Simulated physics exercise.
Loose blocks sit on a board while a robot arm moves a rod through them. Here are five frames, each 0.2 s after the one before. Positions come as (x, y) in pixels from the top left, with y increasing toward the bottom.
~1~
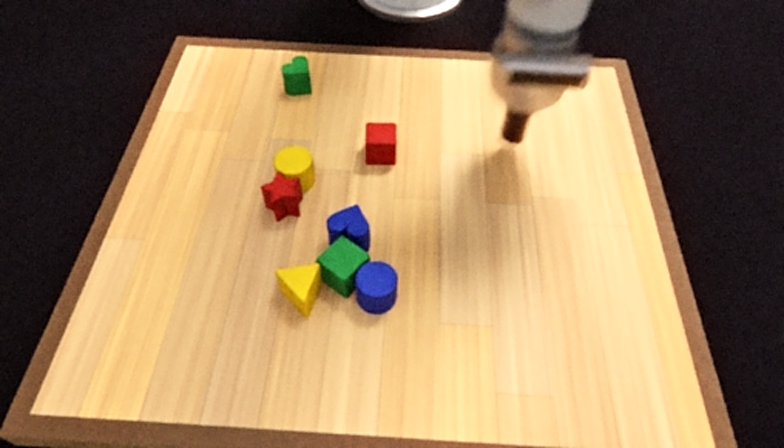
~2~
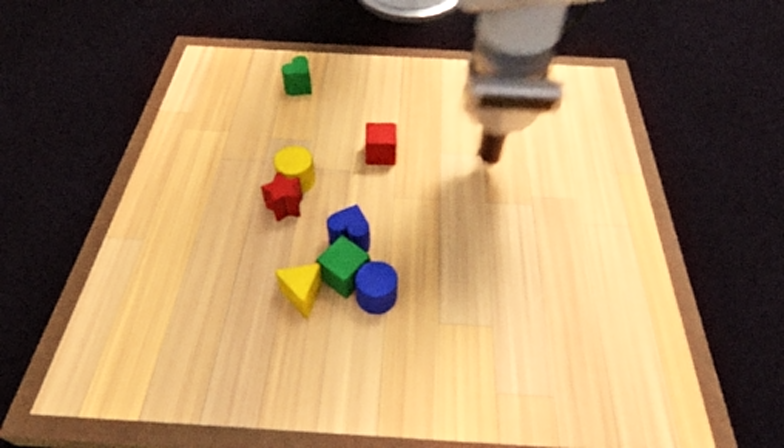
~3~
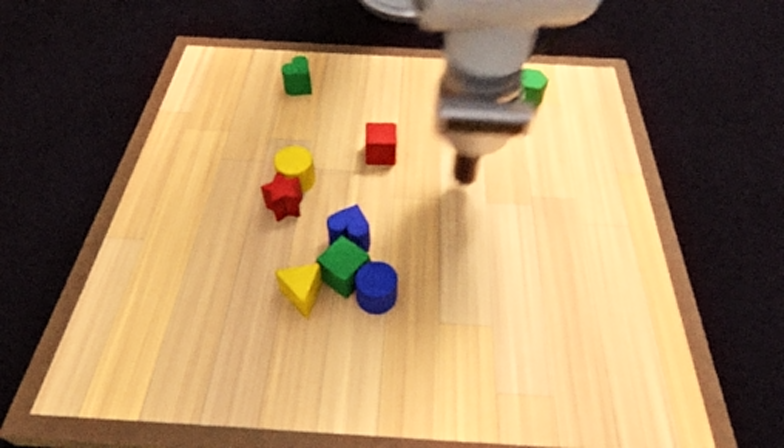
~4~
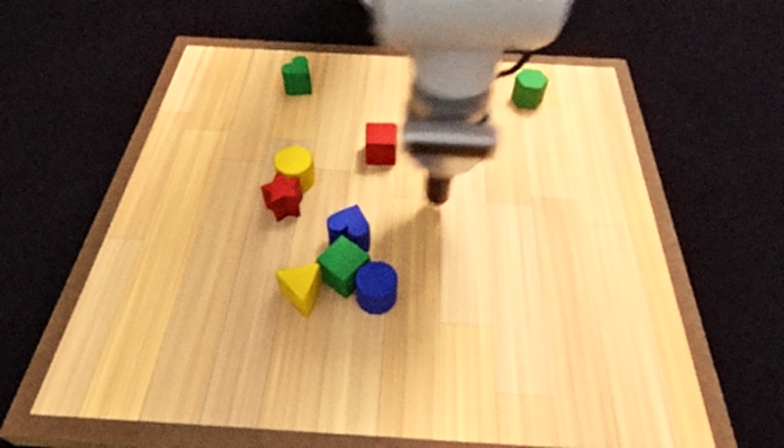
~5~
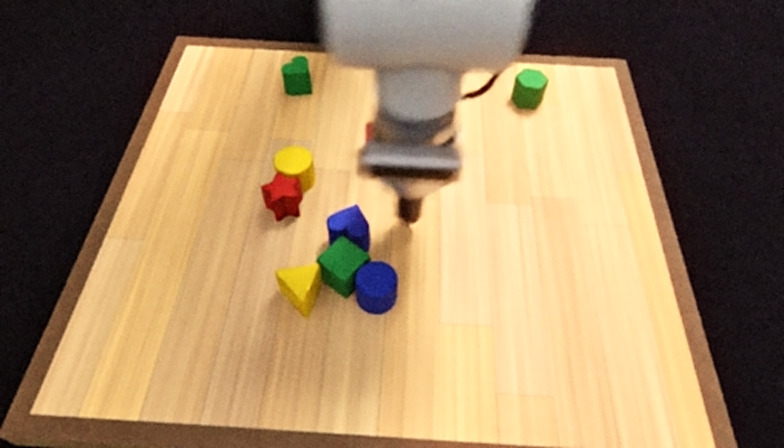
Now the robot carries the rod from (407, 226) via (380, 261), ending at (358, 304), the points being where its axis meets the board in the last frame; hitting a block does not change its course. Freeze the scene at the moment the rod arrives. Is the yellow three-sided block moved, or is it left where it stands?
That one moves away.
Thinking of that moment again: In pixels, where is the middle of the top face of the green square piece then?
The spot you're after is about (324, 272) in the image.
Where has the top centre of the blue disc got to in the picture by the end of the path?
At (374, 316).
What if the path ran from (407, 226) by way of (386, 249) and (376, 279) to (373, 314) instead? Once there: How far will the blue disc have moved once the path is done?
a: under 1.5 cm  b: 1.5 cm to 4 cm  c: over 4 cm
I'll go with c - over 4 cm.
What follows on the original path. One third of the way, rod at (389, 237); nothing pushed yet.
Two thirds of the way, rod at (371, 264); green square piece at (335, 262), turned 25° clockwise; blue disc at (375, 288).
At the end, rod at (358, 294); yellow three-sided block at (287, 277); green square piece at (324, 272), turned 60° clockwise; blue heart-shaped block still; blue disc at (374, 316).
